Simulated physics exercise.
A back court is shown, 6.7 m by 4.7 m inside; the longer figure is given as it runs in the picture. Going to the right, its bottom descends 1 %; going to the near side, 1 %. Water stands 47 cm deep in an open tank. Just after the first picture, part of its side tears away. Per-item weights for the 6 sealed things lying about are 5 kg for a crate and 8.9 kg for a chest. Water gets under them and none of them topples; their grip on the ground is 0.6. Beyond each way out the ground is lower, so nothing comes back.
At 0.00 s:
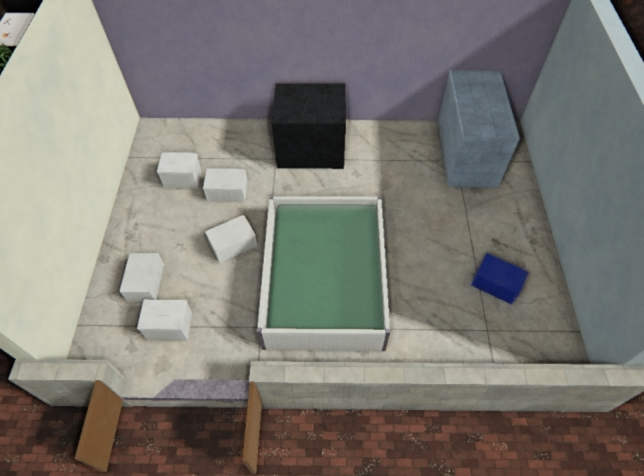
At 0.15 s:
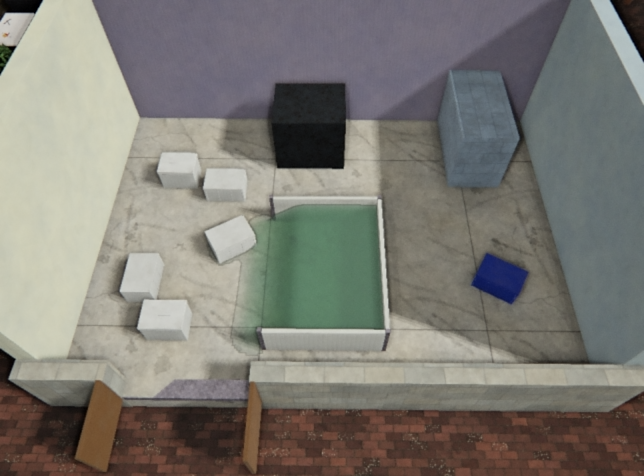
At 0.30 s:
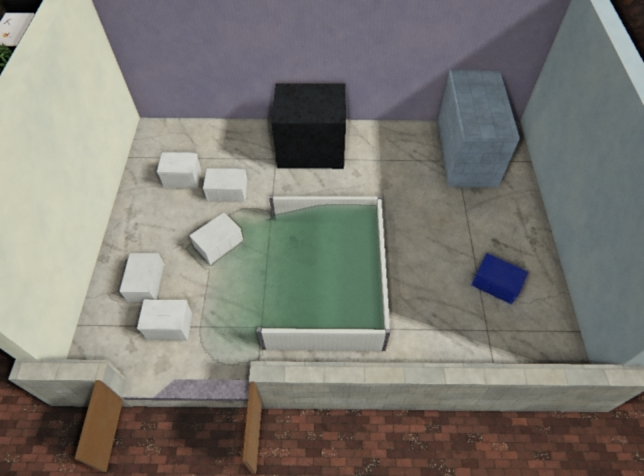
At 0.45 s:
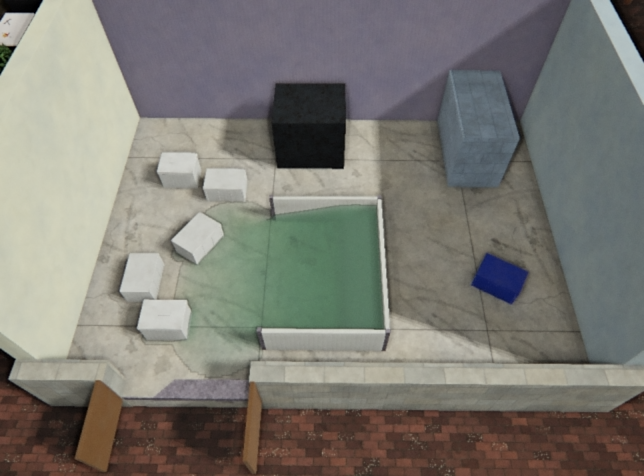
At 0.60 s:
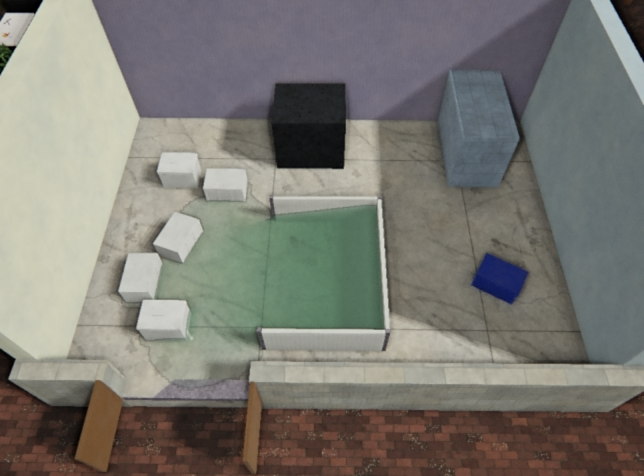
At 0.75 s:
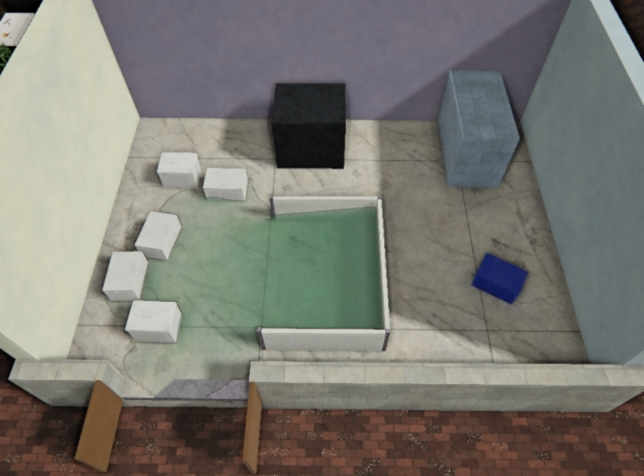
In this clip, the left side of a tank of green water opens in a walled court, and the water spreads leftward across the floor, pushing the nearest white block left before two other white blocks shift slightly.
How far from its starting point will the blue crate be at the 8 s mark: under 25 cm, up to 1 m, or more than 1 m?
It will be under 25 cm from its start.
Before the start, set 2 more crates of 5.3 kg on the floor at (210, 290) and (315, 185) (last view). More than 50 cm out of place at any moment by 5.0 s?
Lab note - ordered: Above threshold / below threshold.
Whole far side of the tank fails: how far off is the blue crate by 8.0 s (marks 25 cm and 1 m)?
In that case the blue crate moves a short way.
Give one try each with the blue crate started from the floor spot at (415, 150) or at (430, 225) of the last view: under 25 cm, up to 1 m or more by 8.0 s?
I'd say it drifts a short distance on the first try and it does not really move on the second.
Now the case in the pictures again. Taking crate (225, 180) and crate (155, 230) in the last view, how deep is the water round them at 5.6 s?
Some 8 cm at the first, some 8 cm at the second.
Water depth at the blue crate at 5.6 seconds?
Depth: About 0 cm.
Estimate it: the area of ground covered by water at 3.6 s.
At that time the wet patch spans about 14 m2.
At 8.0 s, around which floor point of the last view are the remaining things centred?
Mean position: Approximately (289, 213).
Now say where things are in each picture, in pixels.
The blue crate at (502, 273) rests on the ground; water covers 2.9 m2; 0 of 6 have shifted, in the first picture.
The blue crate at (502, 273), on the bottom; water covers 3.7 m2; 0 of 6 have shifted, in the second picture.
The blue crate at (502, 273) rests on the ground; 4.7 m2 under water; 1 of 6 have shifted, in the third picture.
The blue crate at (502, 273), on the bottom; water covers 5.9 m2; 1 of 6 have shifted, in the fourth picture.
The blue crate at (502, 273) rests on the ground; 7.1 m2 under water; 1 of 6 have shifted, in the fifth picture.
The blue crate at (502, 273) rests on the ground; 8.3 m2 under water; 3 of 6 have shifted, in the sixth picture.
After 1.6 s the blue crate is near (502, 273), 0.0 m from its start, aground; 0 of 6 are out; 3 afloat.
After 3.6 s the blue crate is near (502, 273), 0.0 m from its start, aground; 1 of 6 are out; 3 afloat.
After 5.6 s the blue crate is near (502, 273), 0.0 m from its start, aground; 1 of 6 are out; 4 afloat.
After 8.0 s the blue crate is near (502, 273), 0.0 m from its start, aground; 1 of 6 are out; 4 afloat.
